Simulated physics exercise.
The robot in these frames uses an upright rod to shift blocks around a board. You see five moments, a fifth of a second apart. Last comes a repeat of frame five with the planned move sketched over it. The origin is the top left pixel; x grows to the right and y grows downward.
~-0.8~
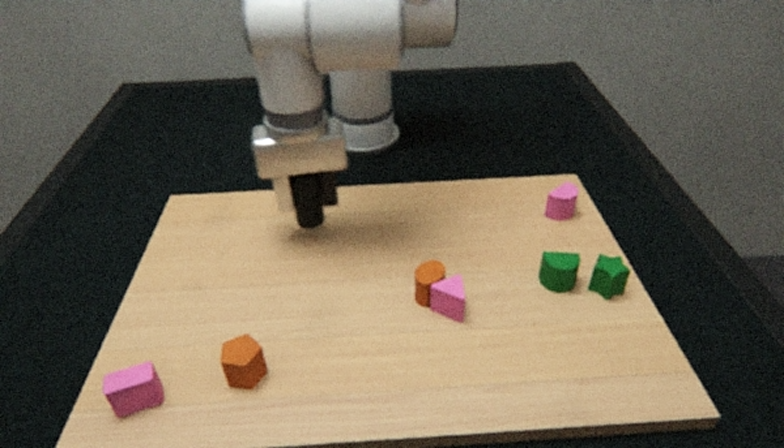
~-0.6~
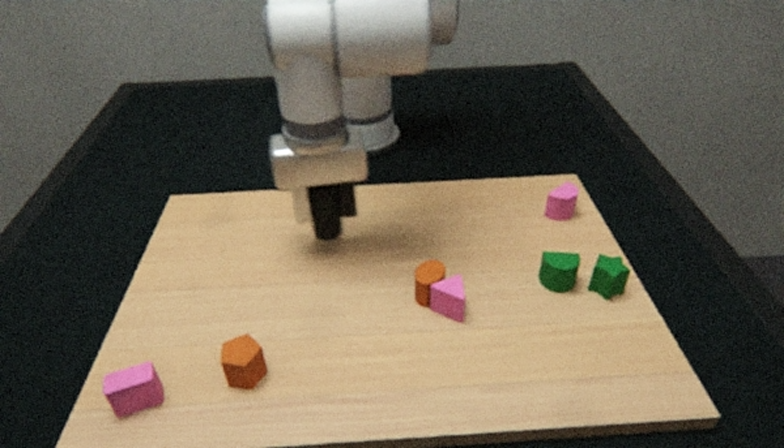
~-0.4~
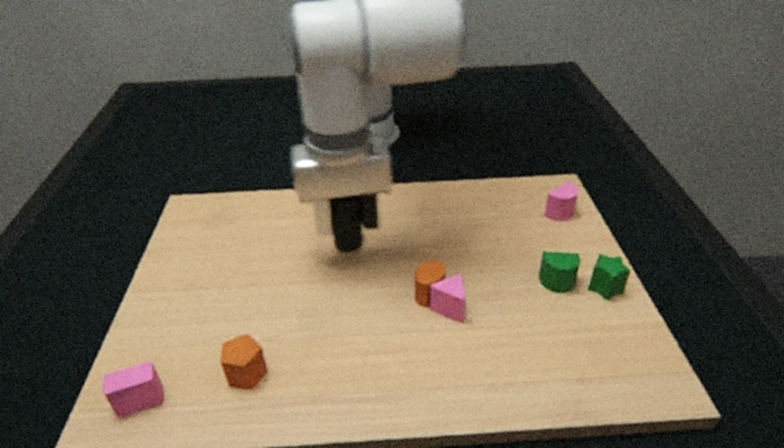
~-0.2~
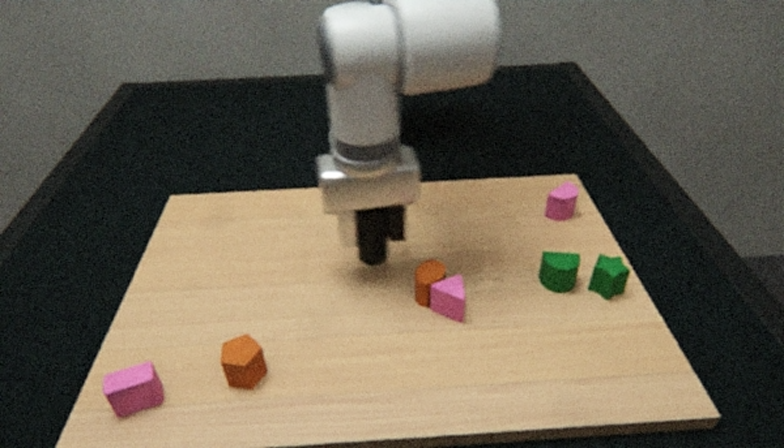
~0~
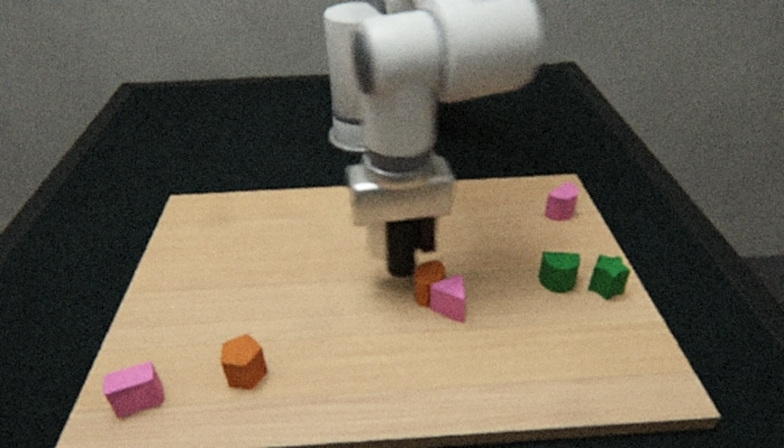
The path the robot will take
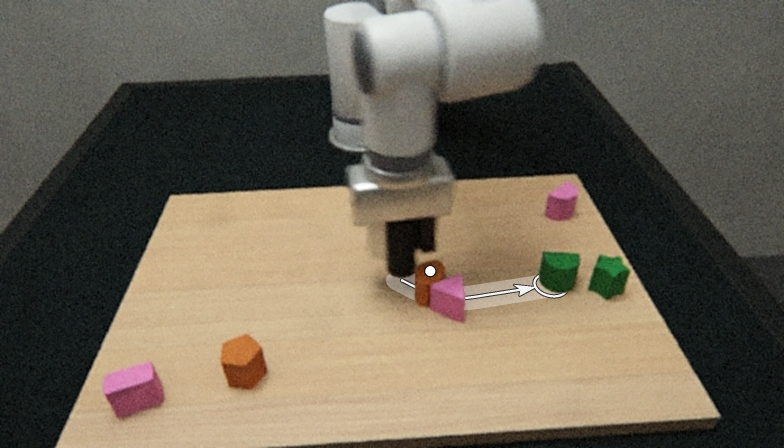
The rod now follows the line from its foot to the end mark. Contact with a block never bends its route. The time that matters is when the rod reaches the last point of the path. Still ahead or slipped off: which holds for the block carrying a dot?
At that point it is off to one side or behind.
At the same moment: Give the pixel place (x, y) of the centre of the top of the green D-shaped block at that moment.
Put as a pixel place, it's (586, 255).
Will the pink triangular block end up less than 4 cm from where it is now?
My answer is no.
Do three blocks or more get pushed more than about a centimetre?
I expect so.
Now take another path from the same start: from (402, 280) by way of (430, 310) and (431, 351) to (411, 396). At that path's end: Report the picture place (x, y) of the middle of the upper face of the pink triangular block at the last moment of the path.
At roughly (500, 311).
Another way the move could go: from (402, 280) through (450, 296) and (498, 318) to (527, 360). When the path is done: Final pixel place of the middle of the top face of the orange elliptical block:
At roughly (543, 367).
The drawn path runs from (402, 280) over (448, 298) and (500, 293) to (551, 285); the dot is on the orange elliptical block.
On the path given first. One third of the way, rod (450, 285); orange elliptical block (472, 292), turned 30° clockwise; pink triangular block (485, 310).
Two thirds of the way, rod (503, 280); orange elliptical block (497, 294), turned 85° clockwise; pink triangular block (493, 316), turned 25° clockwise.
At the end, rod (554, 272); orange elliptical block (497, 294), turned 85° clockwise; pink triangular block (493, 316), turned 25° clockwise; green D-shaped block (586, 255); green star (617, 265).
